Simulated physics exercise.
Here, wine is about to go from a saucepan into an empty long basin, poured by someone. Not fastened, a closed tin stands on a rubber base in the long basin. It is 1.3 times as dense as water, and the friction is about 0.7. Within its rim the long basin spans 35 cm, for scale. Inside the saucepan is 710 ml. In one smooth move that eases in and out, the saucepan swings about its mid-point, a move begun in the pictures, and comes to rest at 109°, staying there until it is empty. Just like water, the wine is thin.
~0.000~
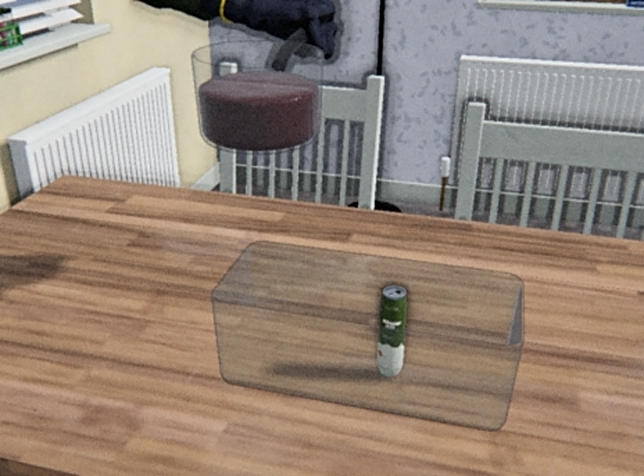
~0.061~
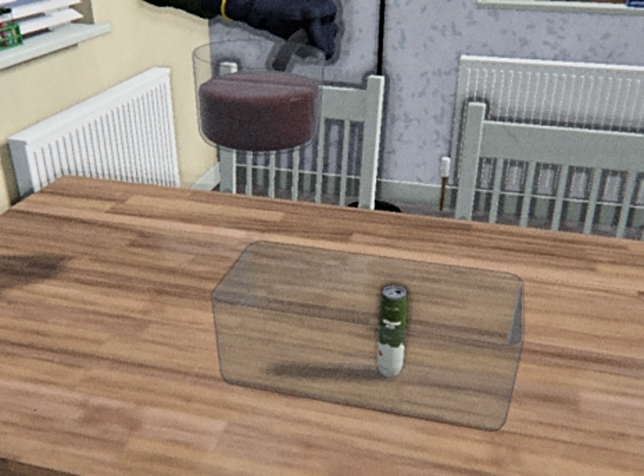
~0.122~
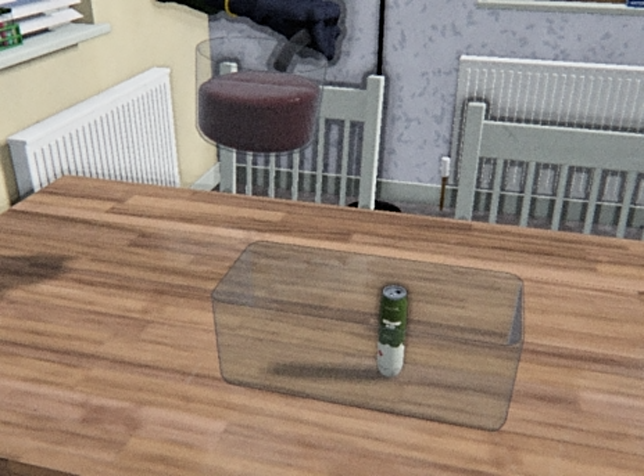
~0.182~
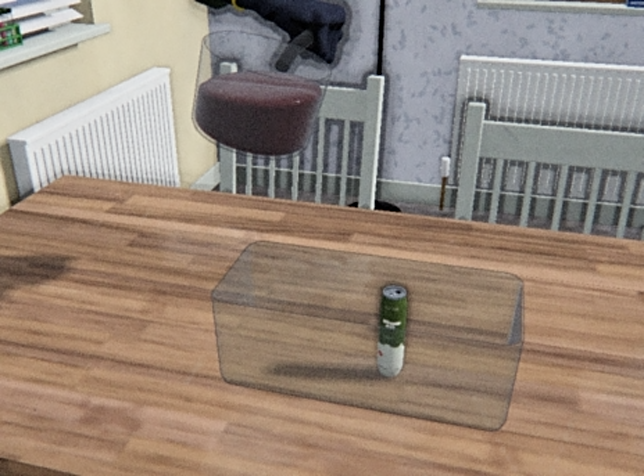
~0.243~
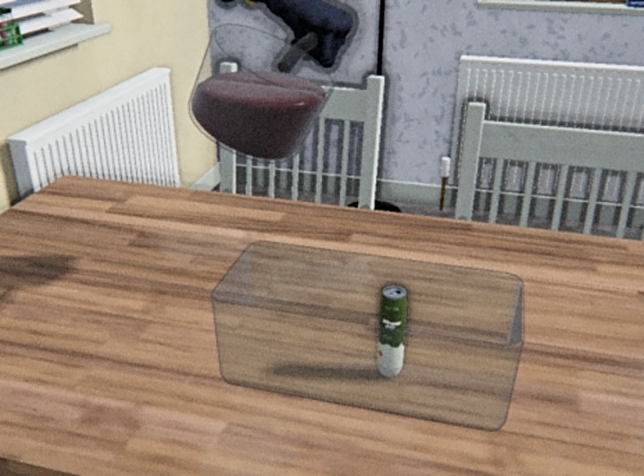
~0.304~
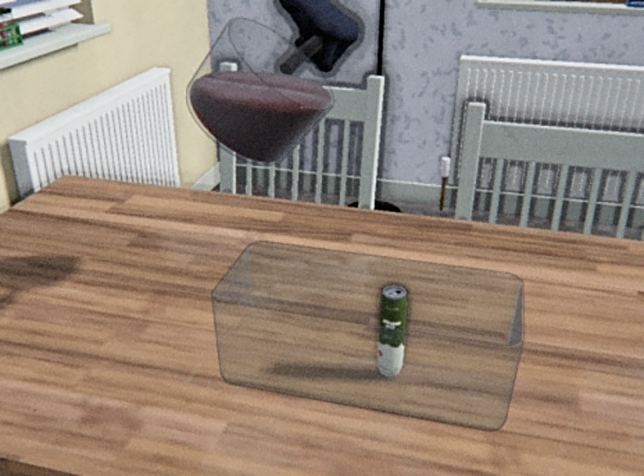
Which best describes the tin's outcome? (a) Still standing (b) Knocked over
b.
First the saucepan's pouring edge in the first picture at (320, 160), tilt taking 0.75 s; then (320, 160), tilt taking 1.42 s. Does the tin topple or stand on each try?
The tin stays vertical the first time and stays vertical the second time.
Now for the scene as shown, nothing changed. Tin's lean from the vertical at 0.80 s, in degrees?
The tilt comes to near 0°.
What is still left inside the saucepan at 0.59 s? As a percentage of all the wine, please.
38 %.
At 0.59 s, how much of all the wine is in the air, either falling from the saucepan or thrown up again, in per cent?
Estimate: Some 52 % of the total.
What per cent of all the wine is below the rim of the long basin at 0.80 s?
About 76 %.
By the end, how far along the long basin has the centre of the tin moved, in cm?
In the end the tin's centre has shifted about 8.0 centimetres.
Then, 0.59 s in, the tilt is 97° and 39 per cent is still to pour; the tin stands where it began.
Then, 0.80 s in, the tilt is 109° and 8 per cent is still to pour; the tin stands 1 cm from where it began.
Then, 1.01 s in, the tilt is 109° and 0 per cent is still to pour; the tin leans 28°.
Then, 1.25 s in, the tilt is 109° and 0 per cent is still to pour; the tin lies on its side.
Finally, the tin lies on its side.
